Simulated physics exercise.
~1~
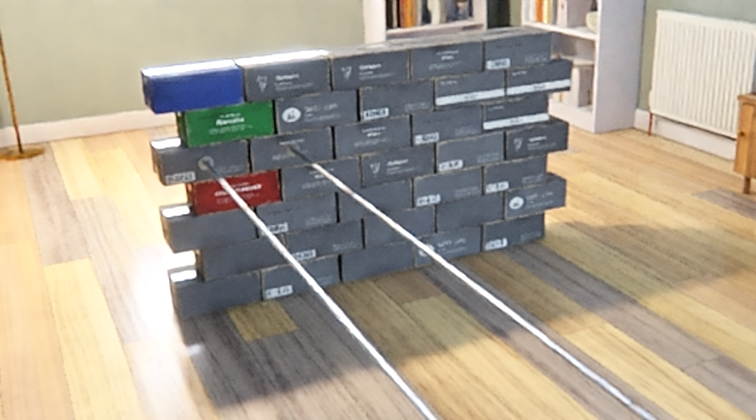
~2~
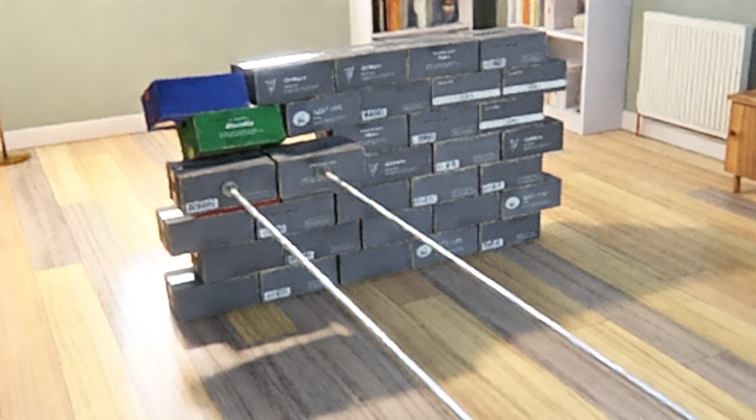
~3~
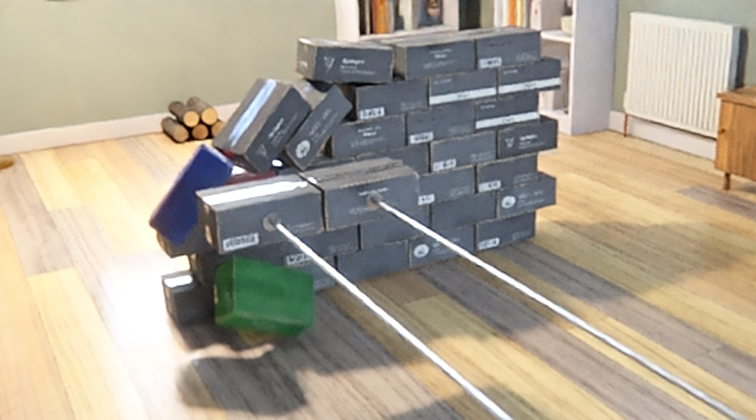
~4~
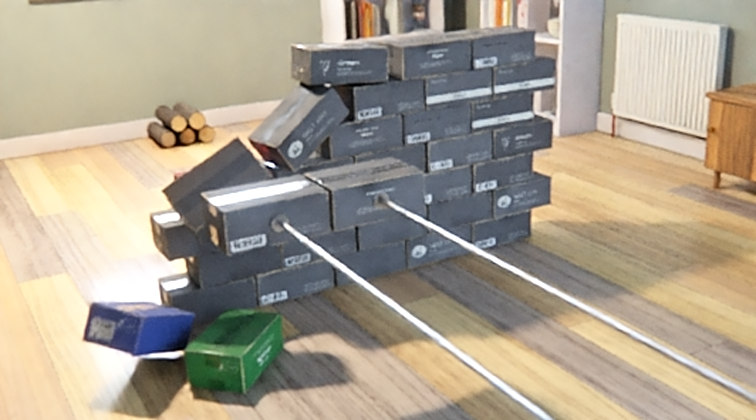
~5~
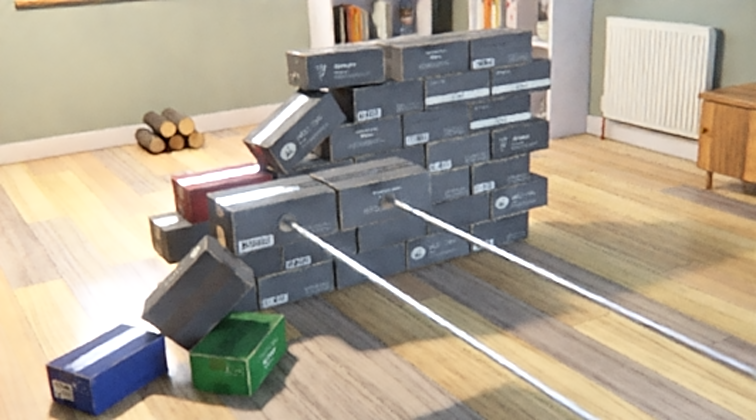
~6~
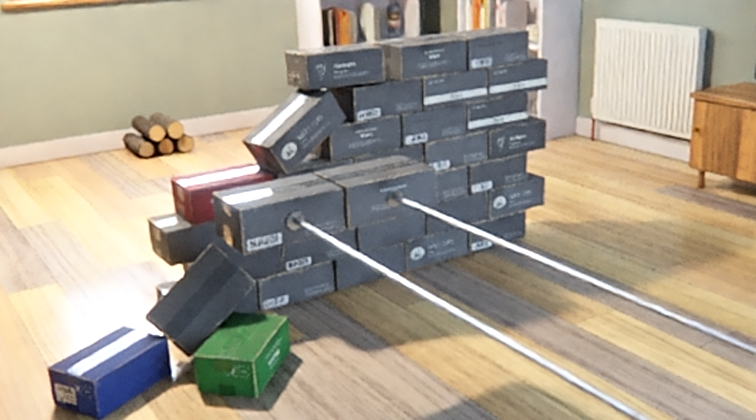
A free-standing wall of dark grey boxes, with blue, green and red ones near its left end, stands on a wooden floor in a bright room, seen from the front and slightly above as the view drifts sideways. Two steel rods draw a pair of neighbouring grey boxes forward out of the wall. The blue and green boxes above tilt, then tumble to the floor at the front left, and some grey boxes tip behind them. One grey box drops after them and leans against the green box. Finally, blue and green lie upside down, the red box remains in place, and most of the wall stands.
